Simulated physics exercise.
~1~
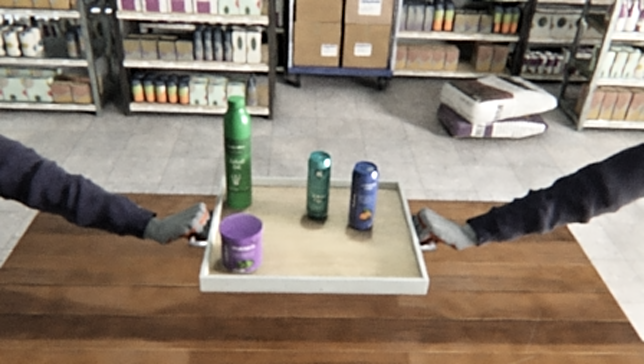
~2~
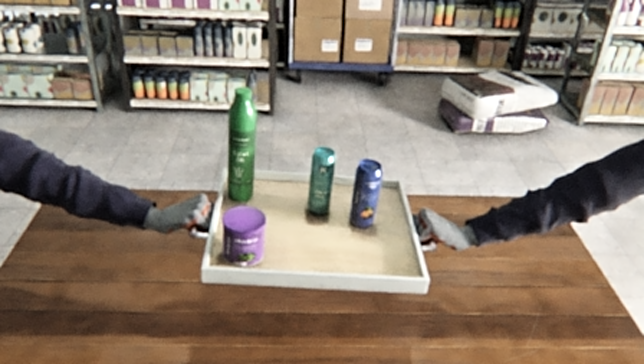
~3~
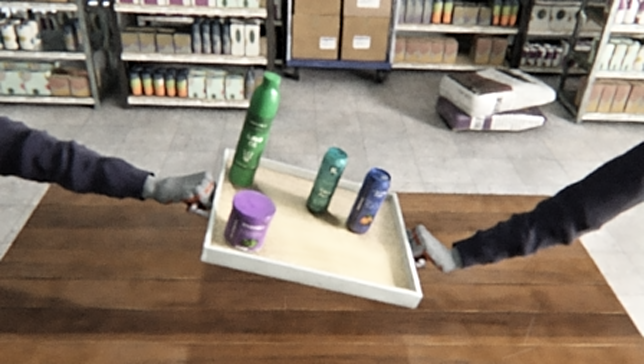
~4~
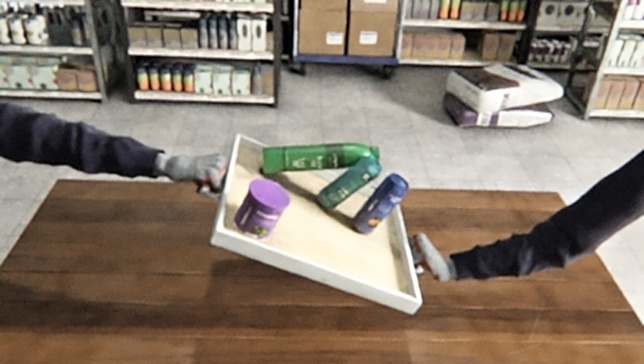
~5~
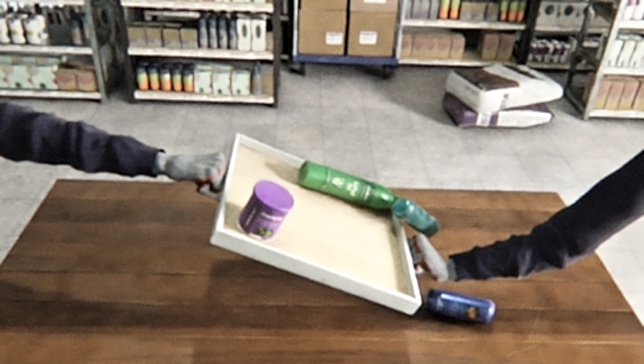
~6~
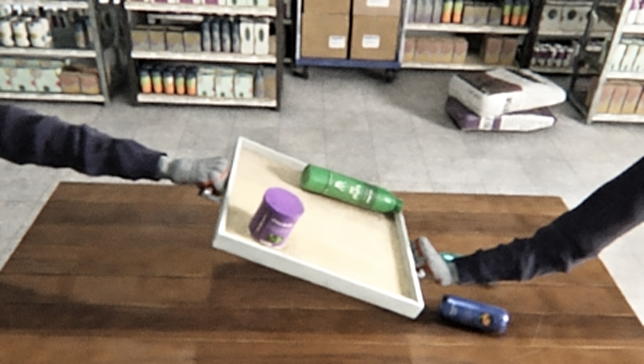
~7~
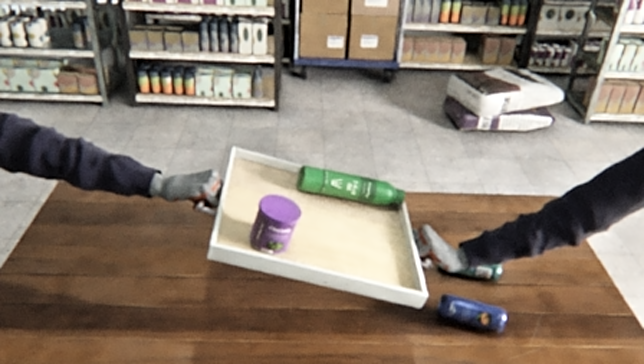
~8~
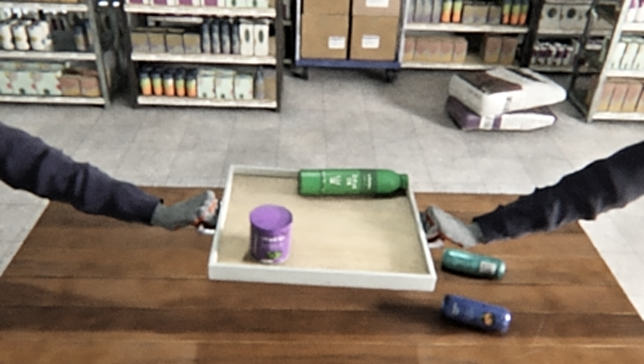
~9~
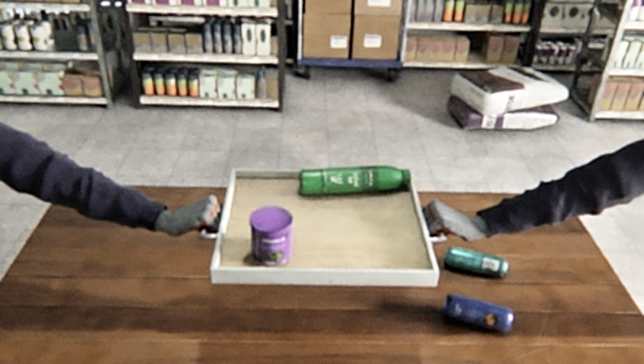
Two cans tumbled off a tray onto the wooden table when a pair of gloved hands dipped its right side, while the tall green bottle toppled over; once the tray was levelled, the bottle lay on it beside the upright purple tin.
